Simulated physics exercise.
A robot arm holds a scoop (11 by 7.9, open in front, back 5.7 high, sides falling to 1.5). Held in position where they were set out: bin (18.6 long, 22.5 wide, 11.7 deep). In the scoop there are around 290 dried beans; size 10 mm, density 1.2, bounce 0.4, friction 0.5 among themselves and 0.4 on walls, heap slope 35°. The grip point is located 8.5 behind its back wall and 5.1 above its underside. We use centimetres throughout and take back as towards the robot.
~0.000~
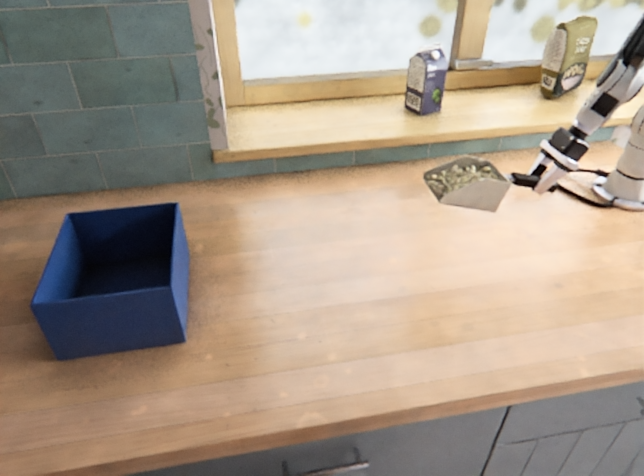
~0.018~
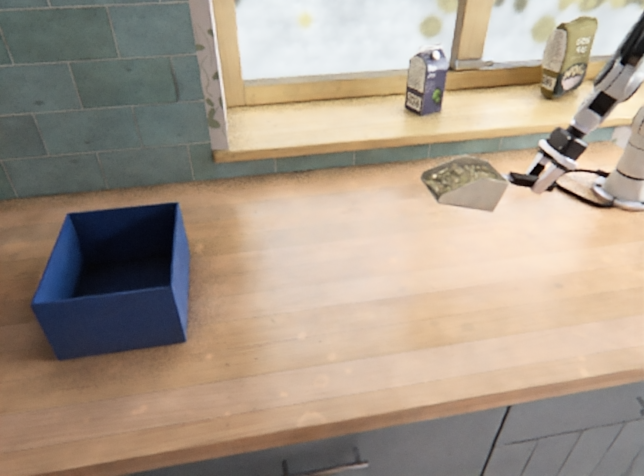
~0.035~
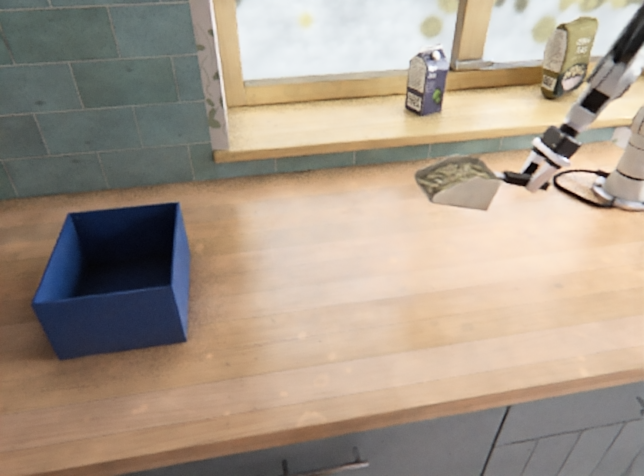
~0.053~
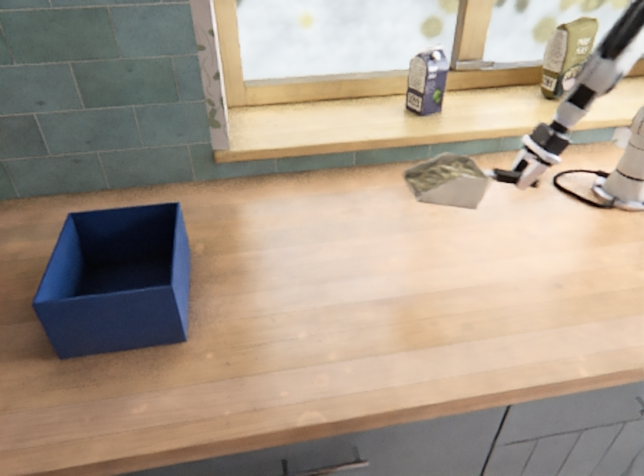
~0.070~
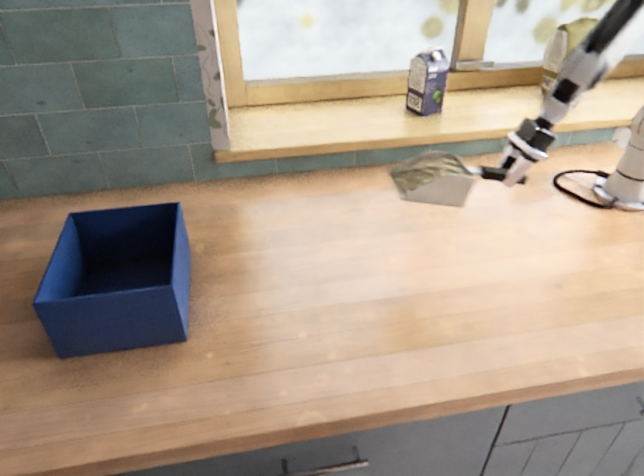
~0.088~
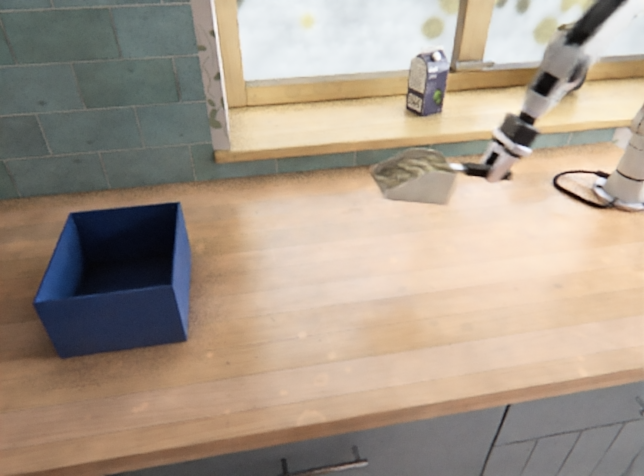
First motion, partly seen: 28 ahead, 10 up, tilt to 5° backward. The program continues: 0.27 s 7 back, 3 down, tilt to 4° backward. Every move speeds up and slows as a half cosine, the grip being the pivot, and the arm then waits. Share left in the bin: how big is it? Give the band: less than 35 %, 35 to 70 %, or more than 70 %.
Band: More than 70 %.
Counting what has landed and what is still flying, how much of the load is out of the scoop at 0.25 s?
Roughly 80 per cent by then.
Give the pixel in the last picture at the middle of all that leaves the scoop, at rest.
It lands close to (97, 298).
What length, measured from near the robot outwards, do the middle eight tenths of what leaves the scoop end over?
I'd put it near 6 cm.
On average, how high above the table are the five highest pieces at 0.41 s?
Roughly 14 cm high.
By 0.25 s, tilted 5° backward, highest piece 27 above the table; 63 on the scoop, 229 in flight or on a rim.
By 0.41 s, tilted 4° backward, highest piece 14 above the table; 284 in the bin, 8 in flight or on a rim.
By 0.69 s, tilted 4° backward, highest piece 4 above the table; 284 in the bin, 8 on the table or floor.
By 1.74 s, tilted 4° backward, highest piece 4 above the table; 284 in the bin, 8 on the table or floor.
Final count, 284 in the bin, 8 on the table or floor. That is 97 % in the bin.
